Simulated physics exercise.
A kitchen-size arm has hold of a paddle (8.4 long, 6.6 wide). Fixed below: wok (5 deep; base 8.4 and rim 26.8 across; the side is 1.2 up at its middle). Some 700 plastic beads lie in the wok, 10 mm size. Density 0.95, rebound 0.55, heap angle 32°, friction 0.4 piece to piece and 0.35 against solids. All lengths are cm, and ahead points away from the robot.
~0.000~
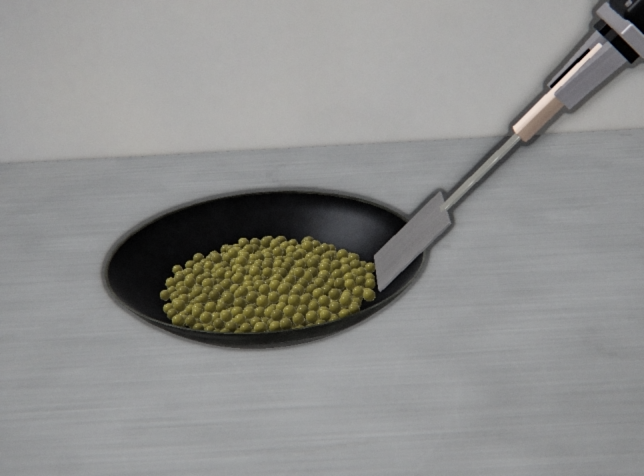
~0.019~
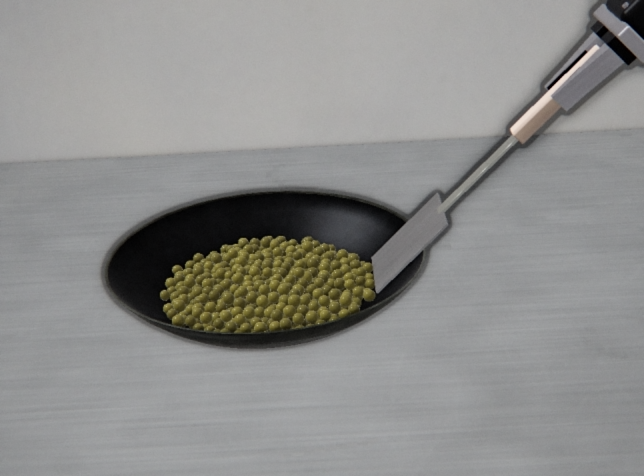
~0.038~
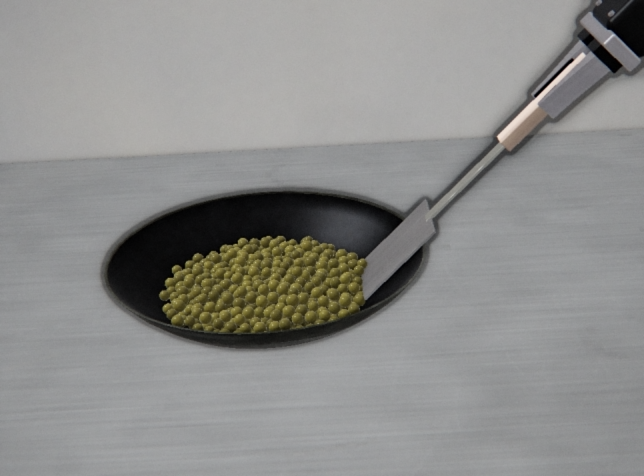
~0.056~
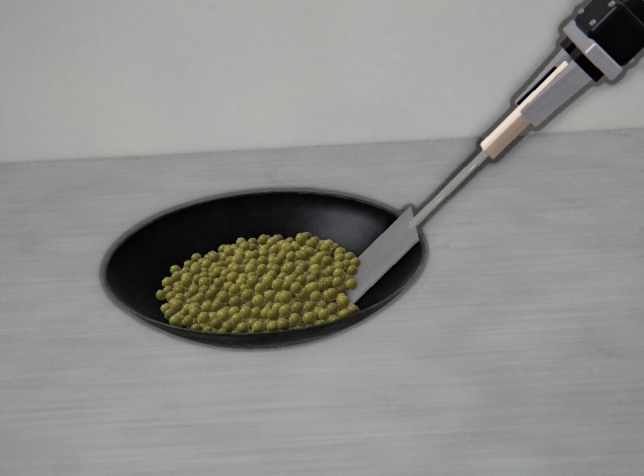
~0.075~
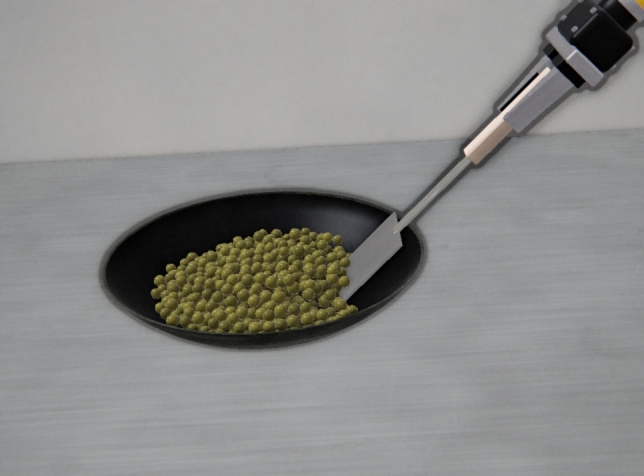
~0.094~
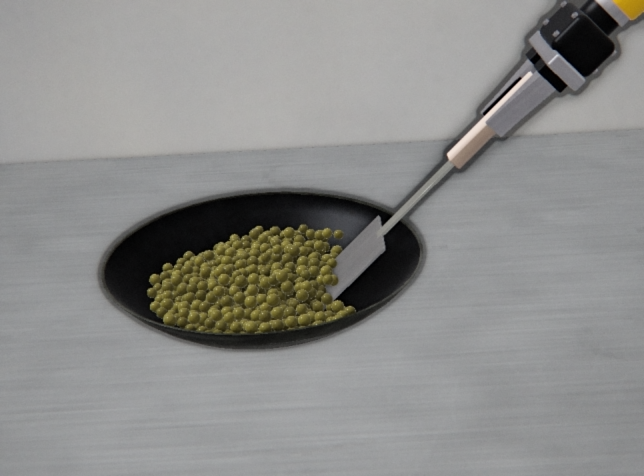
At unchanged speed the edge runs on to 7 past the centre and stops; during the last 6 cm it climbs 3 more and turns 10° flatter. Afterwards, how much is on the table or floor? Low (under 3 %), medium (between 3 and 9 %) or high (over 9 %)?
Answer: Medium; between 3 and 9 % of the plastic beads finish on the table or floor.
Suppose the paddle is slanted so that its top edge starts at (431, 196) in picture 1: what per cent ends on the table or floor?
About 5 per cent.
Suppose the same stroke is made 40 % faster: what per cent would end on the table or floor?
It would be near 15 per cent.
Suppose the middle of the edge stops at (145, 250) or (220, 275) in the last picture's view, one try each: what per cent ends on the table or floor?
About 20 and 0 per cent.
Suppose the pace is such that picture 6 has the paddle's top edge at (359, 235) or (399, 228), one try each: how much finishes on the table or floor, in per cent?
Some 20 and 0 per cent.
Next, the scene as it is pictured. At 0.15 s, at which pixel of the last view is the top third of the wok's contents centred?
Near (225, 278).
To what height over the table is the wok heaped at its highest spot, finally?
Some 6.0 cm.
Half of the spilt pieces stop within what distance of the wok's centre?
About 22 cm.
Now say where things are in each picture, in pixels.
Paddle top edge at (445, 207), sloping 45°; upper third of the load around (271, 276), from x 165 to 370, top at y 240; 700 in the wok, in the first picture.
Paddle top edge at (443, 208), sloping 45°; upper third of the load around (271, 276), from x 165 to 370, top at y 240, in the second picture.
Paddle top edge at (431, 215), sloping 45°; upper third of the load around (274, 277), from x 165 to 360, top at y 240, in the third picture.
Paddle top edge at (414, 223), sloping 45°; upper third of the load around (270, 275), from x 160 to 355, top at y 235, in the fourth picture.
Paddle top edge at (398, 228), sloping 45°; upper third of the load around (266, 274), from x 155 to 350, top at y 230, in the fifth picture.
Paddle top edge at (382, 232), sloping 45°; upper third of the load around (257, 275), from x 150 to 350, top at y 230; 700 in the wok, in the sixth picture.
After 0.15 s, sloping 45°, highest piece 6 above the table; 700 in the wok.
After 0.21 s, sloping 41°, highest piece 5 above the table; 700 in the wok.
After 0.44 s, sloping 35°, highest piece 6 above the table; 669 in the wok, 28 on the table or floor, 3 on the blade or in flight.
After 1.49 s, sloping 35°, highest piece 6 above the table; 668 in the wok, 32 on the table or floor.
At rest, 668 in the wok, 32 on the table or floor. That is 5 % on the table or floor.
